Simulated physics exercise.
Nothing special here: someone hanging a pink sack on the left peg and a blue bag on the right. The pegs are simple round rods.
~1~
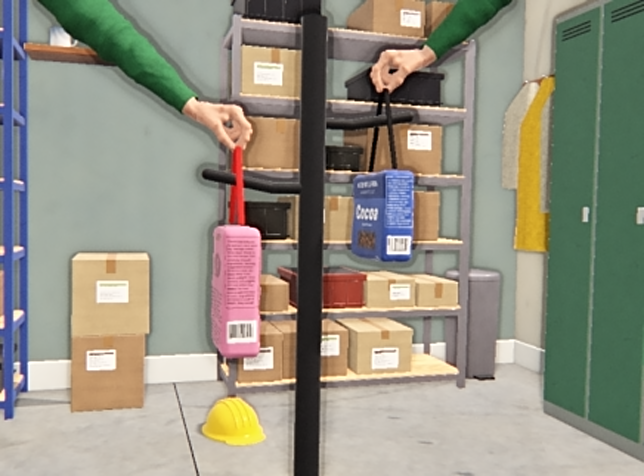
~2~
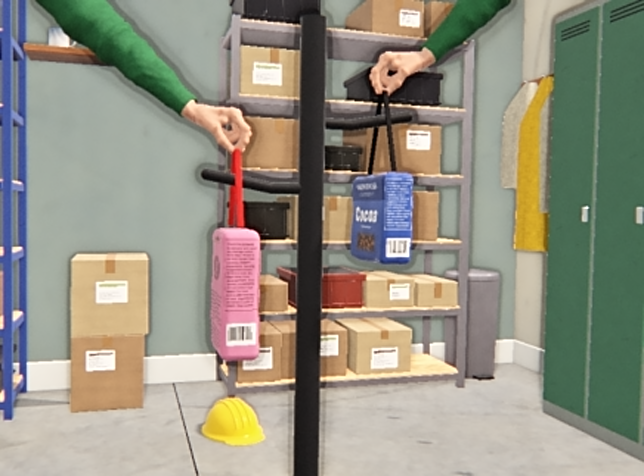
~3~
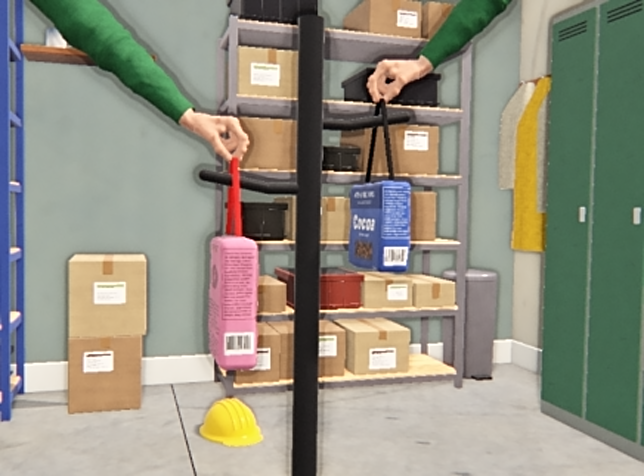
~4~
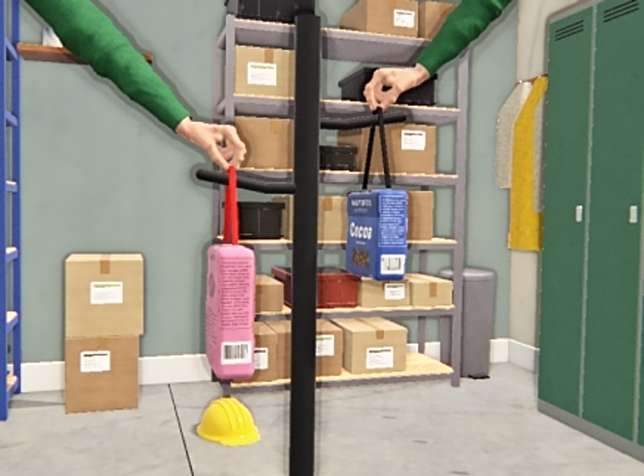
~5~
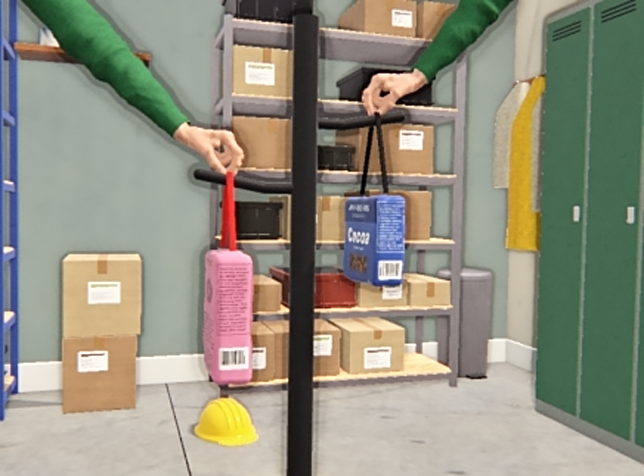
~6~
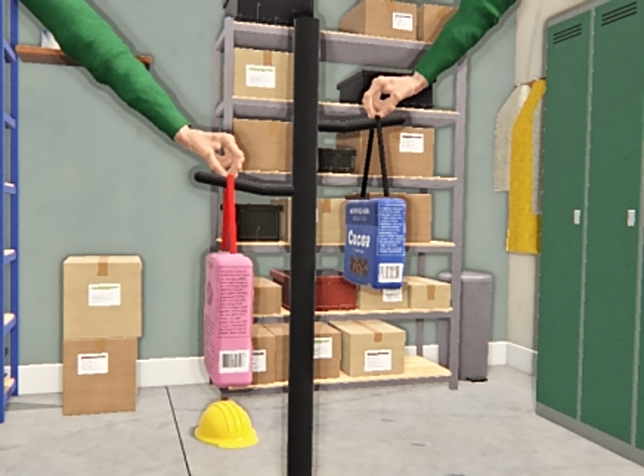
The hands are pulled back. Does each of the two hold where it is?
The pink sack remains up; the blue bag remains up.
Then, 0.24 s later than the last view, pink sack hanging from its loop near (227, 318); blue bag hanging from its loop near (372, 244).
Then, 0.48 s later than the last view, pink sack hanging from its loop near (230, 319); blue bag hanging from its loop near (371, 244).
Then, 0.92 s later than the last view, pink sack hanging from its loop near (232, 318); blue bag hanging from its loop near (367, 244).
Finally, pink sack hanging from its loop near (231, 318); blue bag hanging from its loop near (369, 244). The pink sack holds on and the blue bag remains on its peg.
